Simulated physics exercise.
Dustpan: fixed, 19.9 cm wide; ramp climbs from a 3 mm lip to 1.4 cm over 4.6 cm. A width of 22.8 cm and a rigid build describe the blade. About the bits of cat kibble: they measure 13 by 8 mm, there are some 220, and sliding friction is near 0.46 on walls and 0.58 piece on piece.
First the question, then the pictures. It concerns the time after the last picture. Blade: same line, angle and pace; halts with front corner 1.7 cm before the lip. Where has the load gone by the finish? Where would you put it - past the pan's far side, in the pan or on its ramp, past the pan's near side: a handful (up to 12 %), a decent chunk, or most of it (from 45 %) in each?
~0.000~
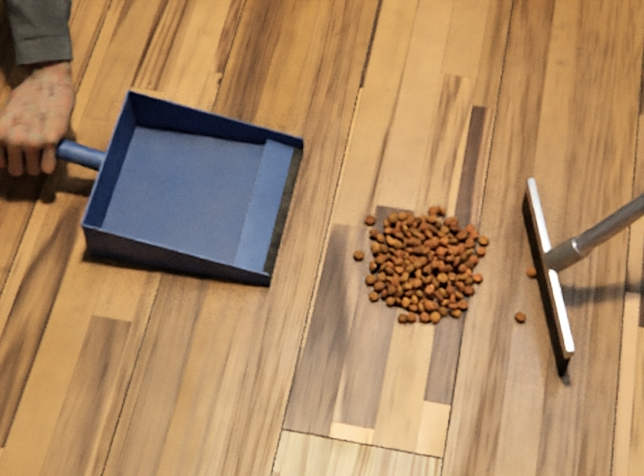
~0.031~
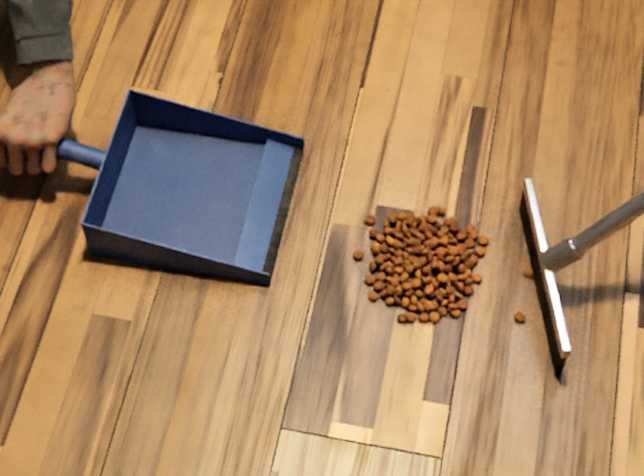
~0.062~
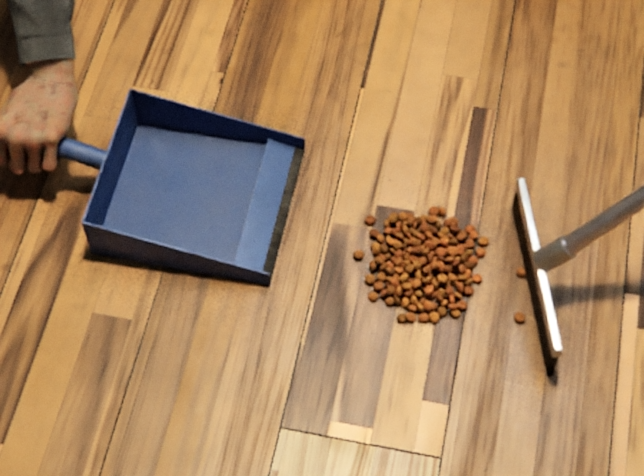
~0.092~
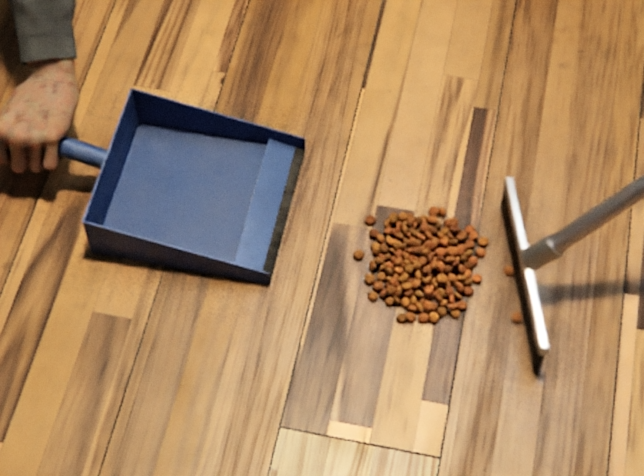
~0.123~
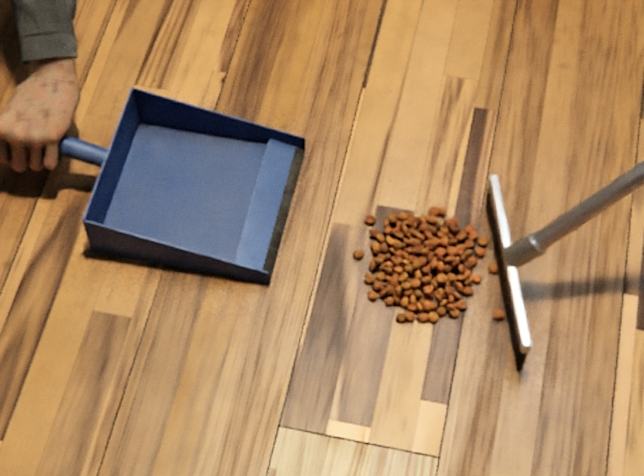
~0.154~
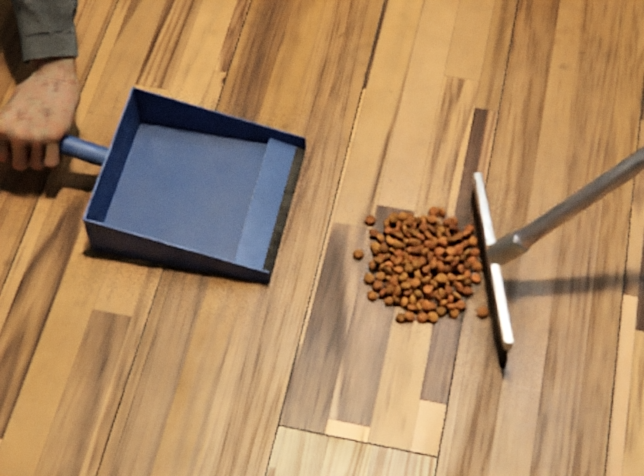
I'd say past the pan's far side: A handful, in the pan or on its ramp: A decent chunk, past the pan's near side: A decent chunk.
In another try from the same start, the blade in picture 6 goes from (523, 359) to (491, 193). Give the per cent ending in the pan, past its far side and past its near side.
You'd see pan at 20, far at 0 and near at 45.
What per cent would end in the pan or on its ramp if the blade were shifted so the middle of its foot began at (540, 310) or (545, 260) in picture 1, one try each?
First try about 20 per cent, second about 10 per cent.
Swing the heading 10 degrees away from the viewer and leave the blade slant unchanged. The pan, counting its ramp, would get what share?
Estimate: 10 % in pan or on ramp.
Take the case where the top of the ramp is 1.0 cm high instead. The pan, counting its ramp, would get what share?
I'd put it near 25 per cent, ramp counted.
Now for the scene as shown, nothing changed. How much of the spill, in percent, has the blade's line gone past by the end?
0 %.
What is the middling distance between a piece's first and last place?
I'd put it near 16 cm.
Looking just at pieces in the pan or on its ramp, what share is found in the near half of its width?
About 60 percent of it.
Then, at 0.33 s, middle of the blade 15 cm from the lip; 0 % over the lip, far side 0 %, near side 15 %.
After 0.44 s, middle of the blade 8 cm from the lip; 0 % over the lip, far side 0 %, near side 20 %.
Then, at 0.69 s, middle of the blade 5 cm from the lip; 25 % over the lip, far side 0 %, near side 25 %.
At rest (1.1 s), far side 0 %, pan 25 %, near side 25 %, in front of the lip or behind the blade 50 %.
